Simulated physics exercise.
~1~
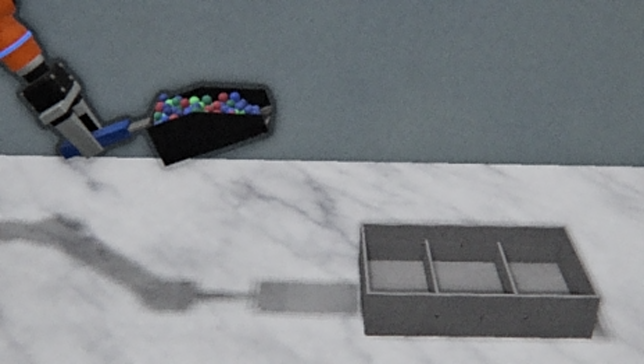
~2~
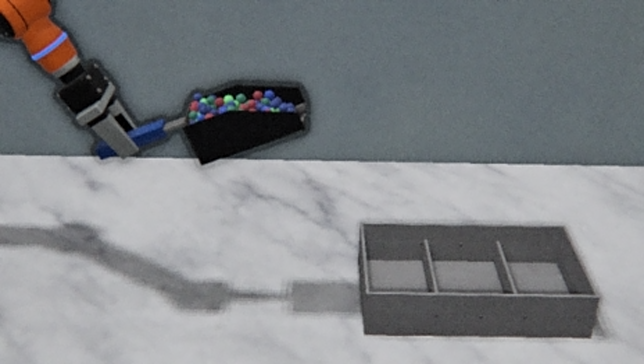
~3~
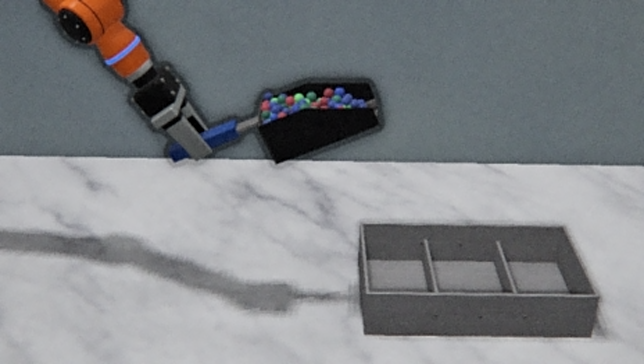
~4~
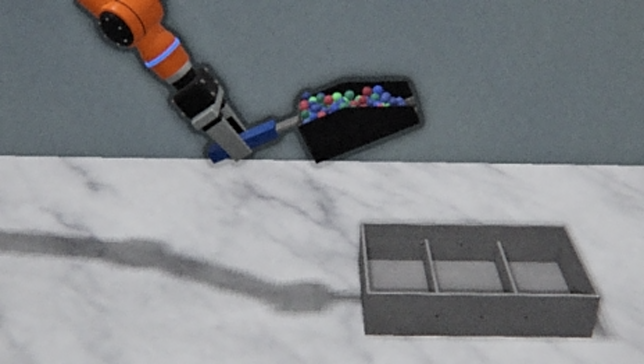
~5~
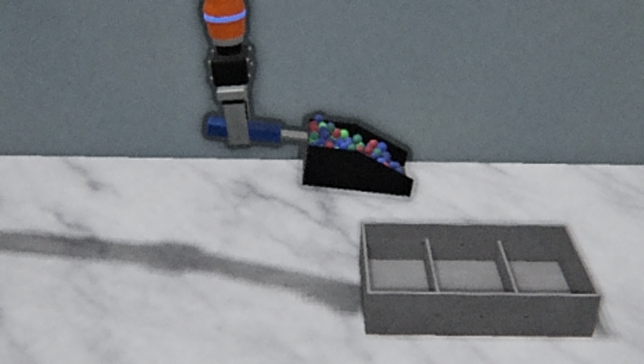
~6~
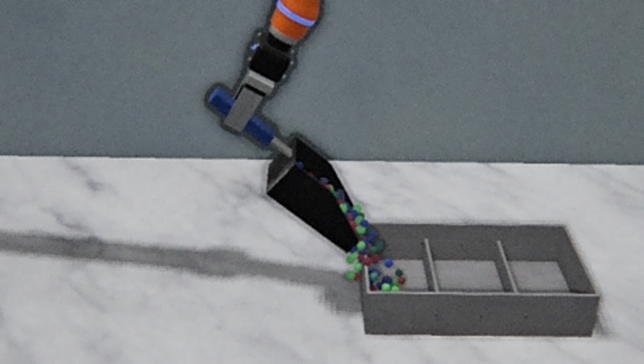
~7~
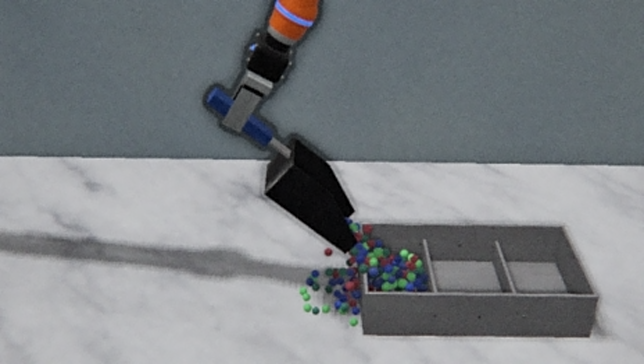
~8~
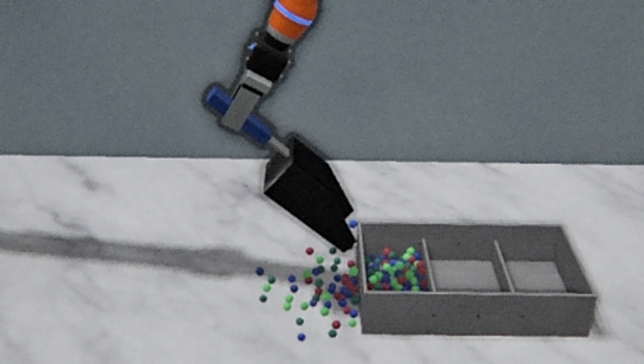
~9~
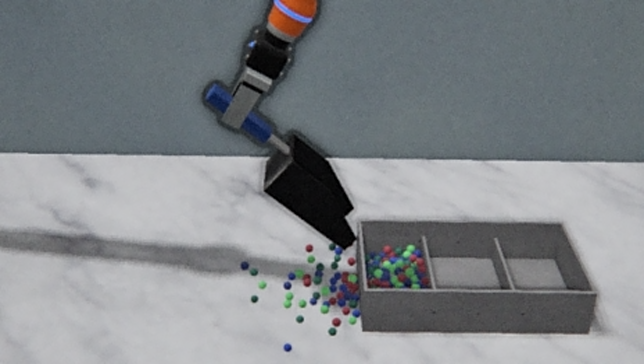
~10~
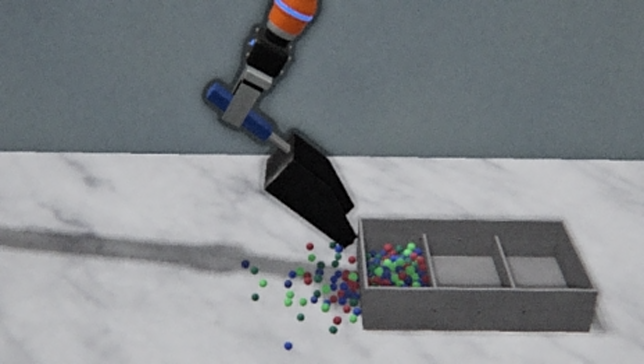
An orange robot arm with a blue and grey gripper holds a black scoop heaped with small red, green and blue balls, seen from the side above a white marble table against a grey-blue wall. On the right stands a long grey box split into three parts. The arm carries the scoop rightward, then lowers it and tips its open front down beside the box. The balls pour over the near edge, most landing in the left compartment while others spill onto the marble. The scoop stays tilted, and the other two compartments remain empty.
